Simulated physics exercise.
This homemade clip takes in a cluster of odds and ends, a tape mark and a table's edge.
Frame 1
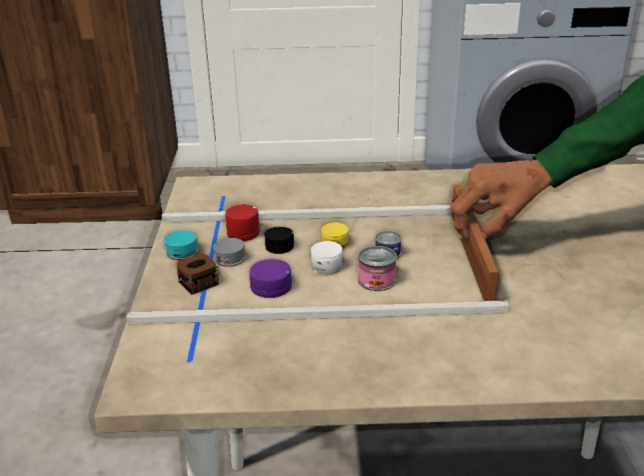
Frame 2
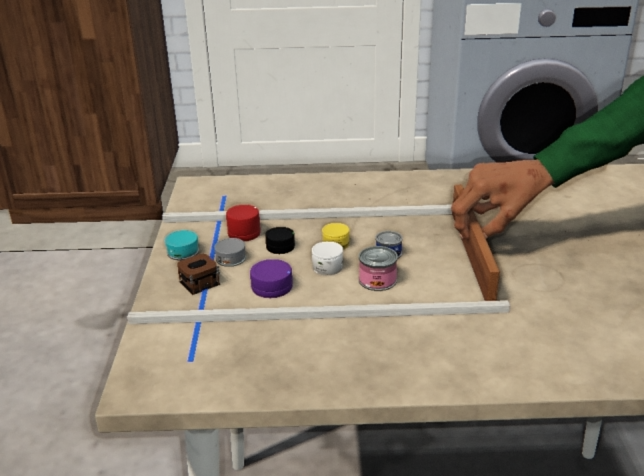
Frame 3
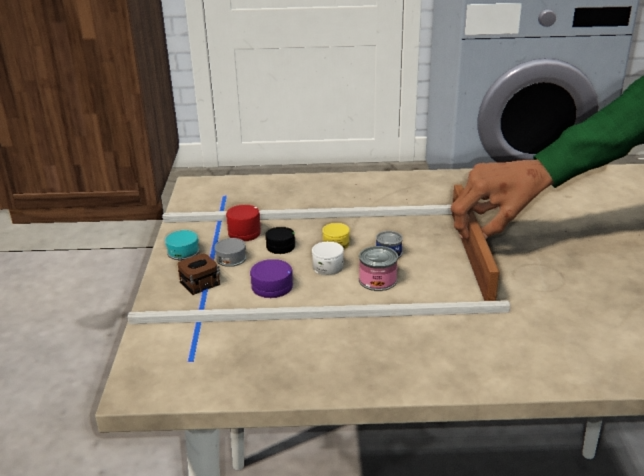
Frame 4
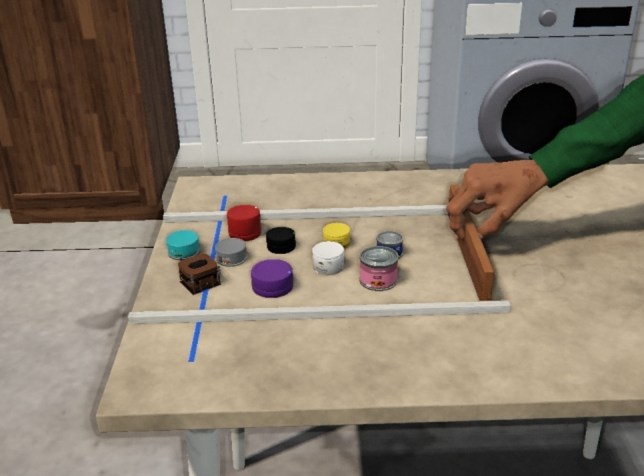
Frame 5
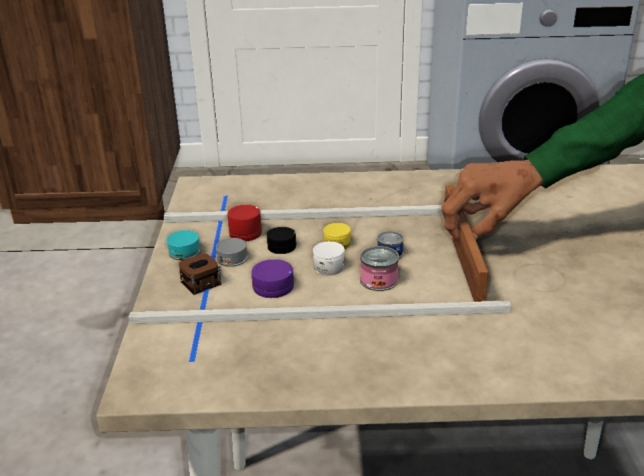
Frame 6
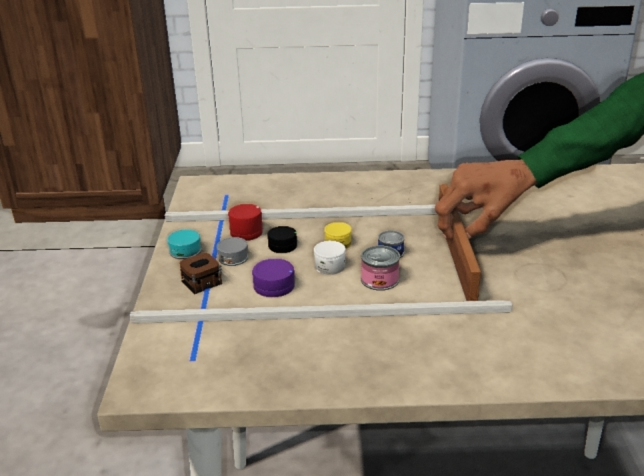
The clip opens on a cluster of small pots, tins and lids between two pale rails on a table, some near a blue tape line. A hand in a green sleeve holds a wooden board at the right, then slides it slightly left, while the cluster stays practically still.
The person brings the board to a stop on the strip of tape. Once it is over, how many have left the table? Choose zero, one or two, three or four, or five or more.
One or two of them have left the table.
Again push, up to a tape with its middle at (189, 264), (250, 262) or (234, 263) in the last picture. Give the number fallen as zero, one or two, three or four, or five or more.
First three to four, next no fall at all, finally none at all.
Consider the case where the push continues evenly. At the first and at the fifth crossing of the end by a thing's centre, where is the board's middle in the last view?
Pixels, in order: Around (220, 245), around (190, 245).
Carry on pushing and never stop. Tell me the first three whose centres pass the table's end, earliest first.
First the turquoise pot, then the brown case, then the purple lid.
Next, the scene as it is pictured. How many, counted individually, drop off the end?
That would be exactly 1.
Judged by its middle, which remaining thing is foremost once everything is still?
It would be the brown case.
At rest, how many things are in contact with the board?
5 end up touching it.
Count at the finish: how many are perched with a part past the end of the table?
Tally: 2.
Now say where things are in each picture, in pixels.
Turquoise pot (181, 245); brown case (198, 274); grey tin (230, 252); board (472, 240); tape (210, 264), in the first picture.
Brown case (198, 274); black lid (280, 240), in the second picture.
Grey tin (231, 252); pink pot (378, 269), in the third picture.
Turquoise pot (183, 245); blue tin (390, 246), in the fourth picture.
Brown case (200, 274); white tub (329, 259), in the fifth picture.
Turquoise pot (184, 244); brown case (201, 273); grey tin (233, 251); board (457, 240); tape (213, 263), in the sixth picture.
Soon after, none off yet; turquoise pot at rest near (184, 244); brown case at rest near (201, 273); grey tin at rest near (233, 251).
After that, none off yet; turquoise pot moving near (180, 245); brown case displaced about its own width near (179, 268); grey tin displaced about its own width near (204, 257).
In the end, the number that fall off is one or two; gone, turquoise pot.
